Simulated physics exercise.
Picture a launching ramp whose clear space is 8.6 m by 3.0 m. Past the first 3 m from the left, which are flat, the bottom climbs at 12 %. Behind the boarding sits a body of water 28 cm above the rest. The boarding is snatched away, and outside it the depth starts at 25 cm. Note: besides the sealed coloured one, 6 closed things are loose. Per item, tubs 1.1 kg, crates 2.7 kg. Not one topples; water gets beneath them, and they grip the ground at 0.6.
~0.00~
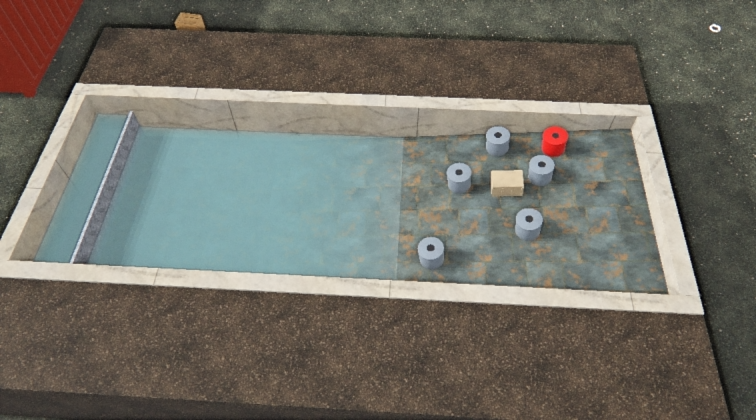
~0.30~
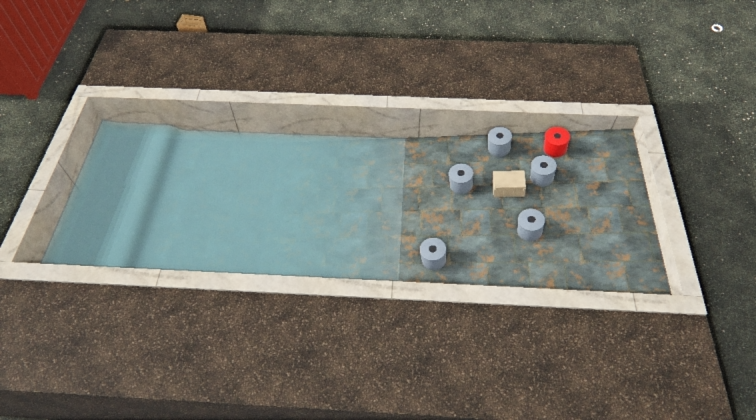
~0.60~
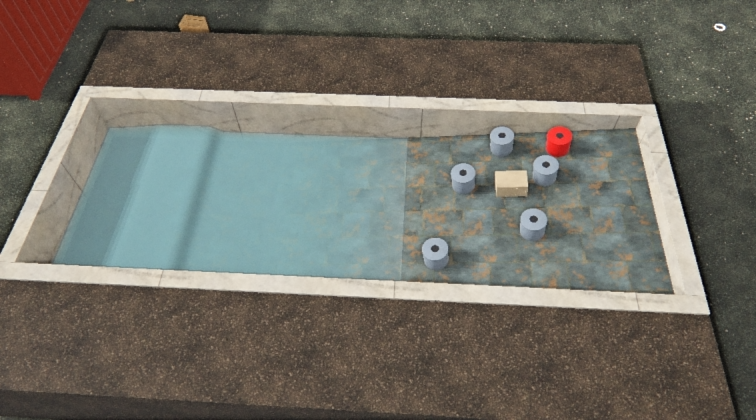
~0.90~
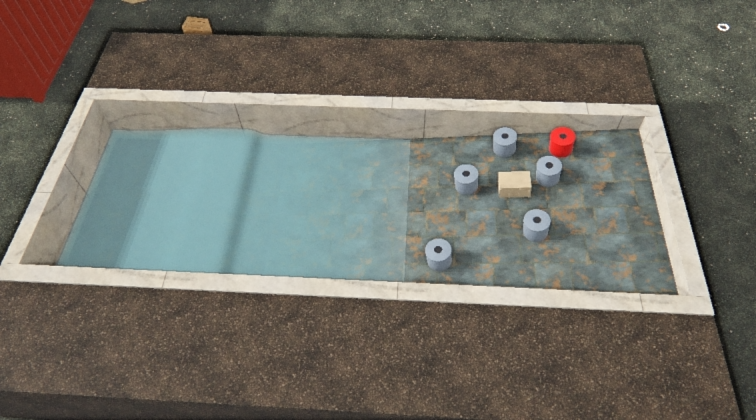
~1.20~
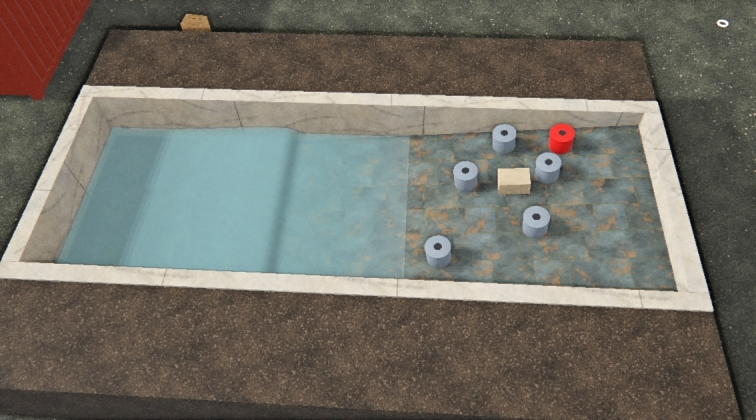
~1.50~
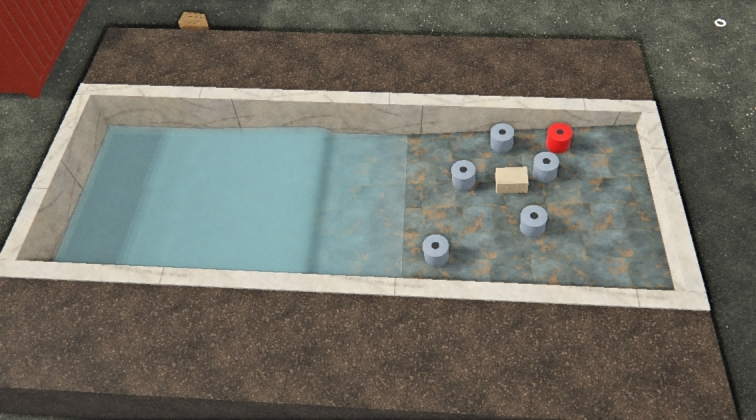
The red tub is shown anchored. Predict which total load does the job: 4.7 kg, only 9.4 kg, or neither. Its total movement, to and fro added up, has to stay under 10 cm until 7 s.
It ends up within bounds at the lesser weight.
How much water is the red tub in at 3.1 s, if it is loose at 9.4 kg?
0 cm, roughly.
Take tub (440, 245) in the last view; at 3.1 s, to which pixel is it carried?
Around (501, 244).
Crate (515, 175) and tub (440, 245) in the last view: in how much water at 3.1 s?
I'd put it at 1 cm and 2 cm respectively.
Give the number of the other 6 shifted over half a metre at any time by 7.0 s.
Count: 5.
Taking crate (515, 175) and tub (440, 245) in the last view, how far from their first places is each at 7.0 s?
In turn: 300 cm, 30 cm.
After 2.1 s the red tub would be 0 cm from its start with 4.7 kg and 0 cm from its start with 9.4 kg; 0 cm of water round it then.
After 3.1 s the red tub would be 0 cm from its start with 4.7 kg and 0 cm from its start with 9.4 kg; 0 cm of water round it then.
After 4.9 s the red tub would be 0 cm from its start with 4.7 kg and 0 cm from its start with 9.4 kg; 0 cm of water round it then.
After 7.0 s the red tub would be 0 cm from its start with 4.7 kg and 0 cm from its start with 9.4 kg; 0 cm of water round it then.
